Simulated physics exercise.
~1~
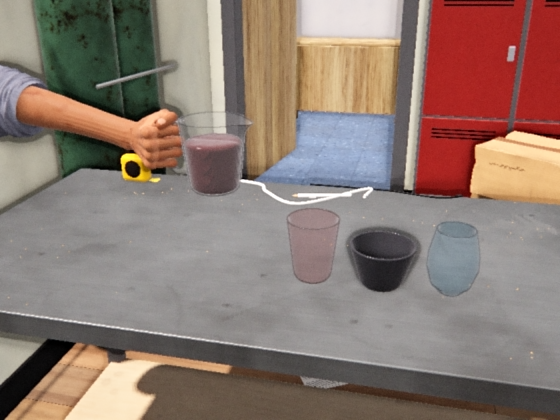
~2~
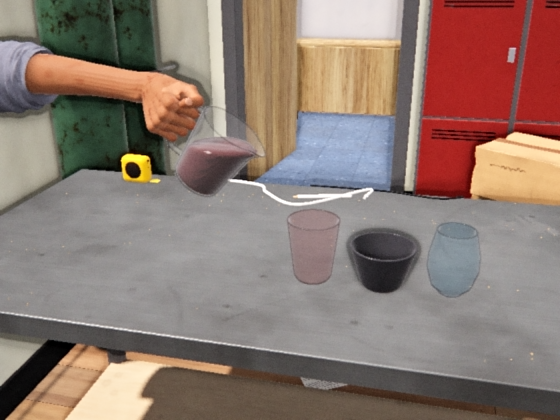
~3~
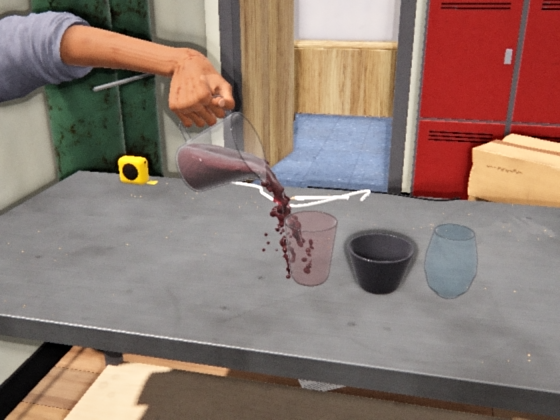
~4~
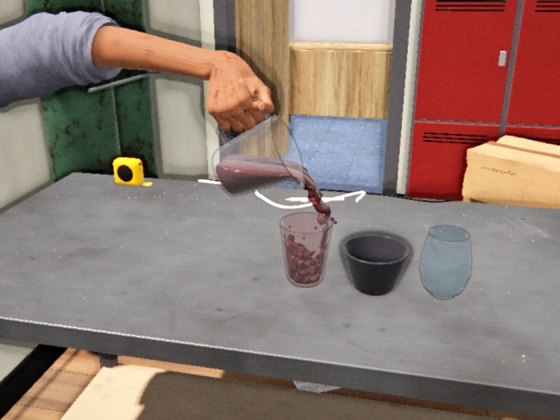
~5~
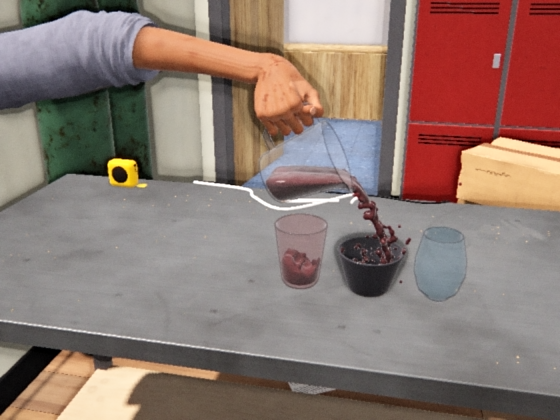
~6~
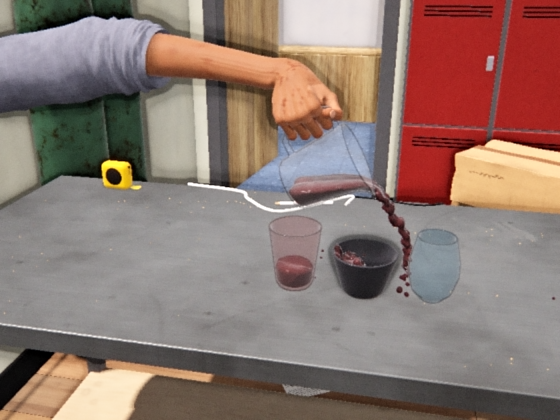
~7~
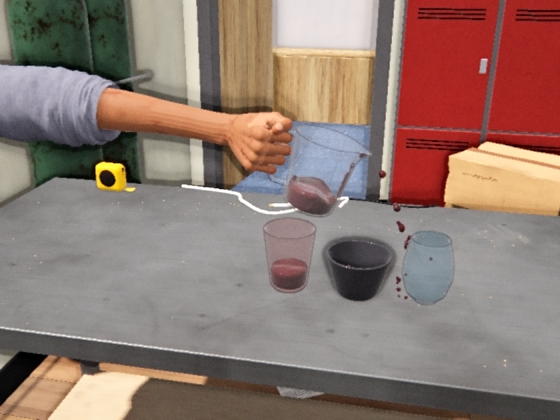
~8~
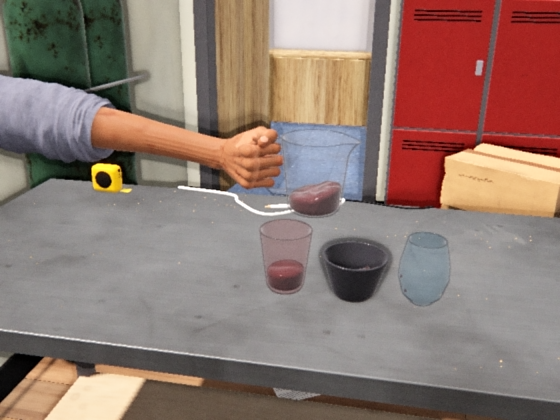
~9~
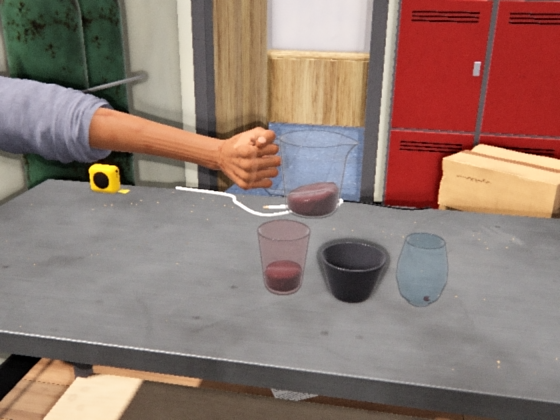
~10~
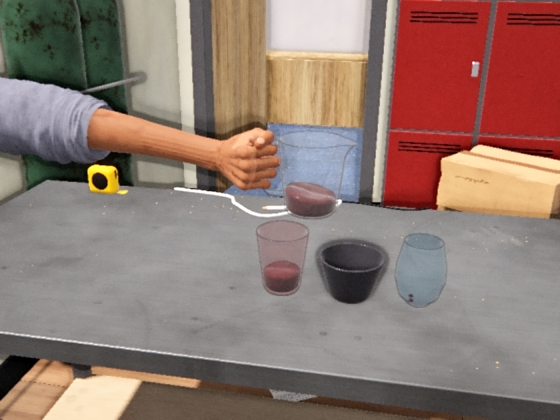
A hand tilting a jug of dark red wine, sweeping rightwards over a tumbler, cup and stemless glass, then righting it part-full.
